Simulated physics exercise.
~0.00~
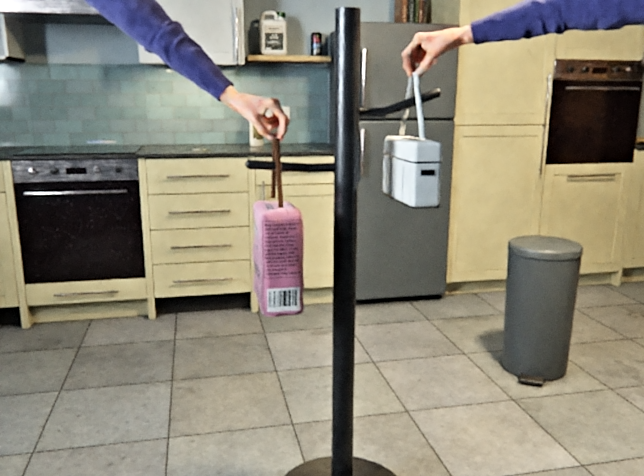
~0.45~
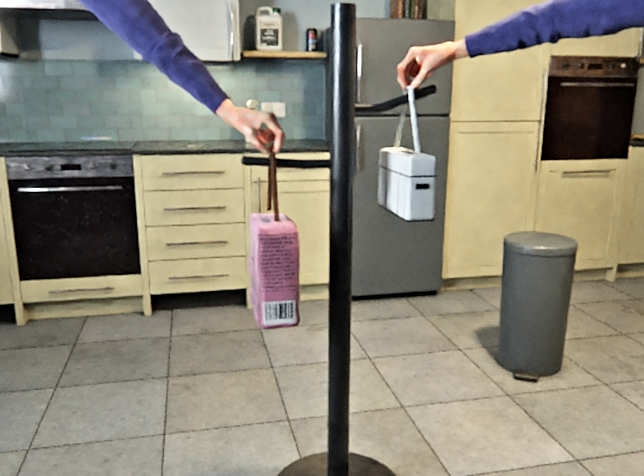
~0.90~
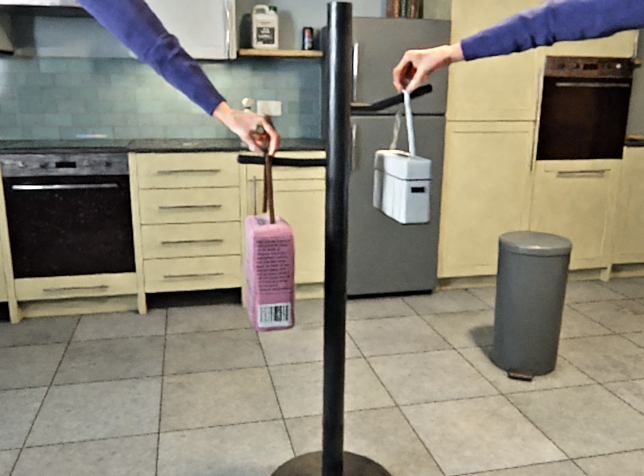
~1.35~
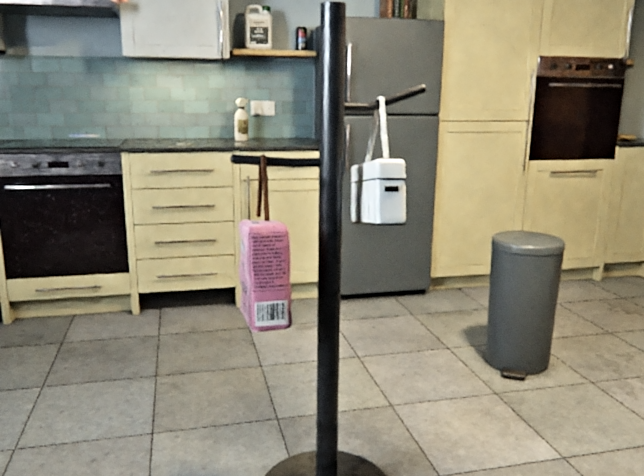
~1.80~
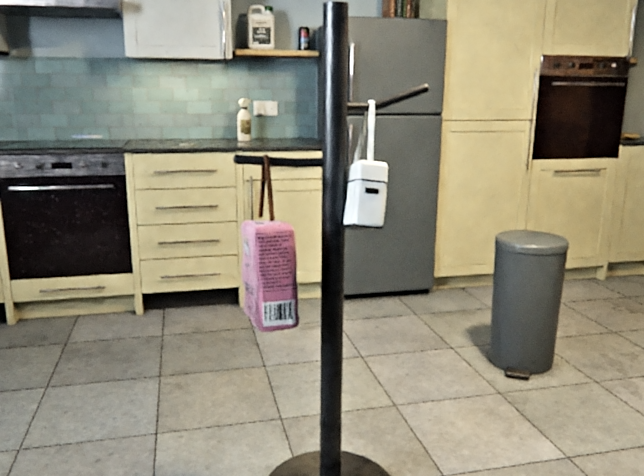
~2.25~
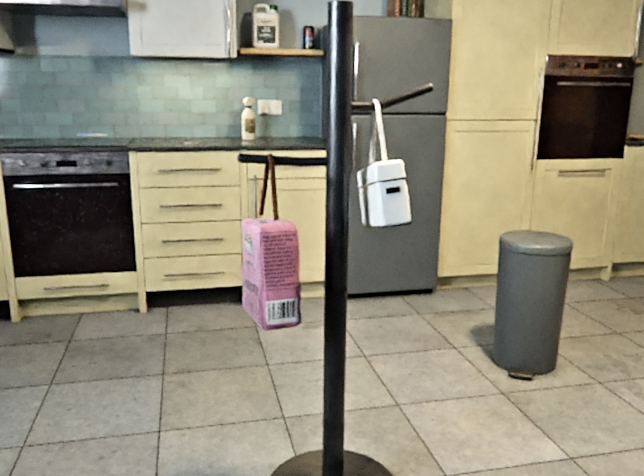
The clip opens in a kitchen, where two hands in blue sleeves hold a pink sack and a white case by their straps beside a dark coat stand. The hands lower both items slightly, bringing the straps onto the stand's pegs, the sack on the left and the case on the right. They then let go and move out of view. The white case swings left along with its strap, tilting as it goes, then swings back to the right, while the pink sack barely stirs. At the end, both still hang from their pegs, the case leaning.
